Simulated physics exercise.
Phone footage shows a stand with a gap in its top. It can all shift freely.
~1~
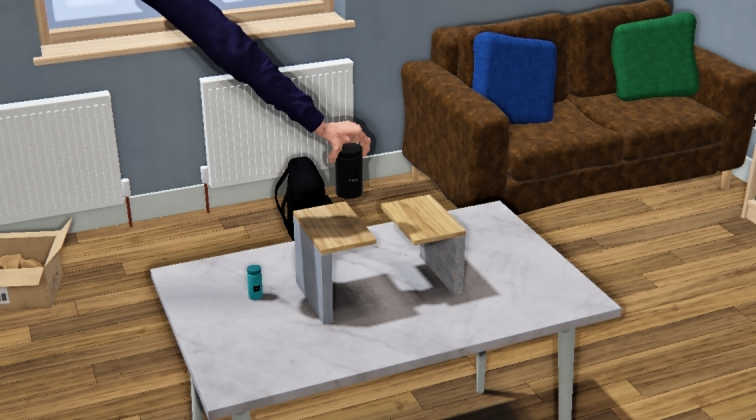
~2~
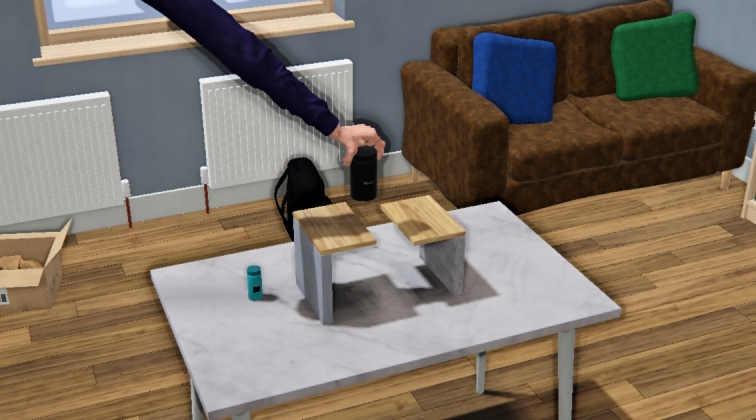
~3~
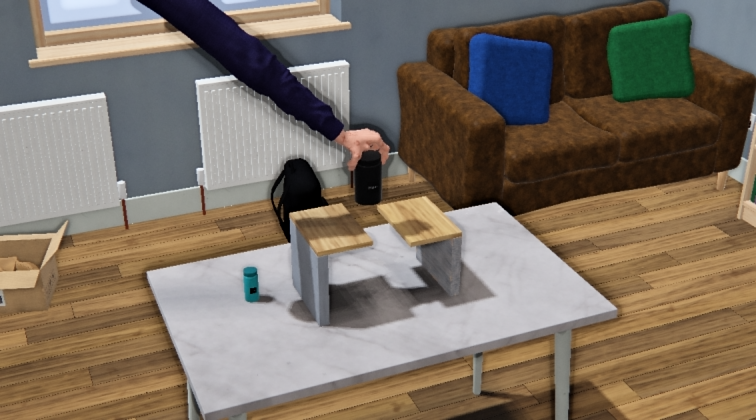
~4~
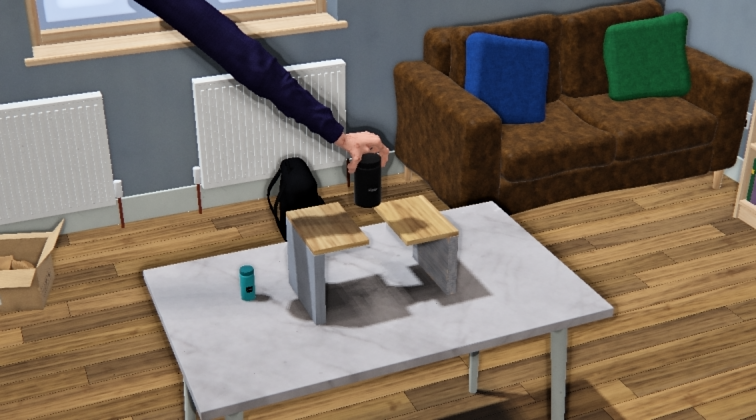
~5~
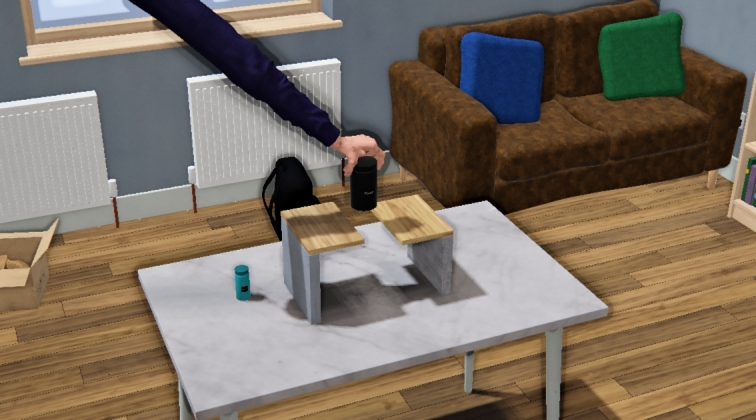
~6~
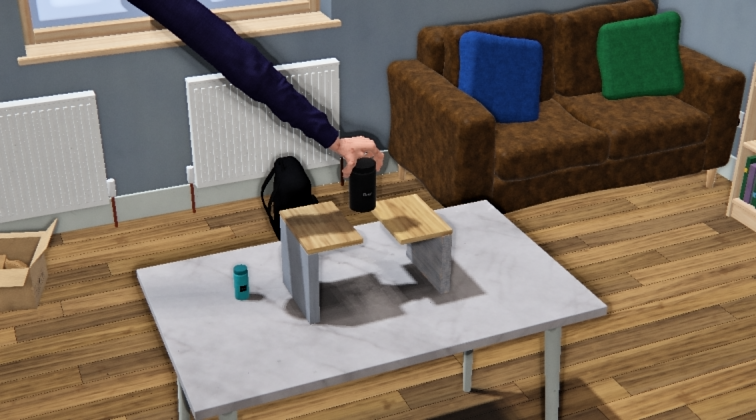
At first, a hand reaching in from the upper left holds a black jar above the left board of a gapped wooden-topped stand, with a turquoise shaker on the table. The hand carries the jar a short way right and slightly down, then holds it still over the gap.
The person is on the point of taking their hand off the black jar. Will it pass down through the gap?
Yes, it goes through.
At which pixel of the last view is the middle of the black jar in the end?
It ends up near (363, 268).
Then, 0.20 s later than the last frame, black jar moved about its own width near (363, 200).
Then, 0.30 s later than the last frame, black jar moved well along near (363, 246).
Then, 0.40 s later than the last frame, black jar moved well along near (363, 258).
Then, 0.50 s later than the last frame, as before.
When it is over, moved from the start, black jar; turquoise shaker as before. End places, in pixels of the last picture, black jar near (363, 268). The jar reaches the table.
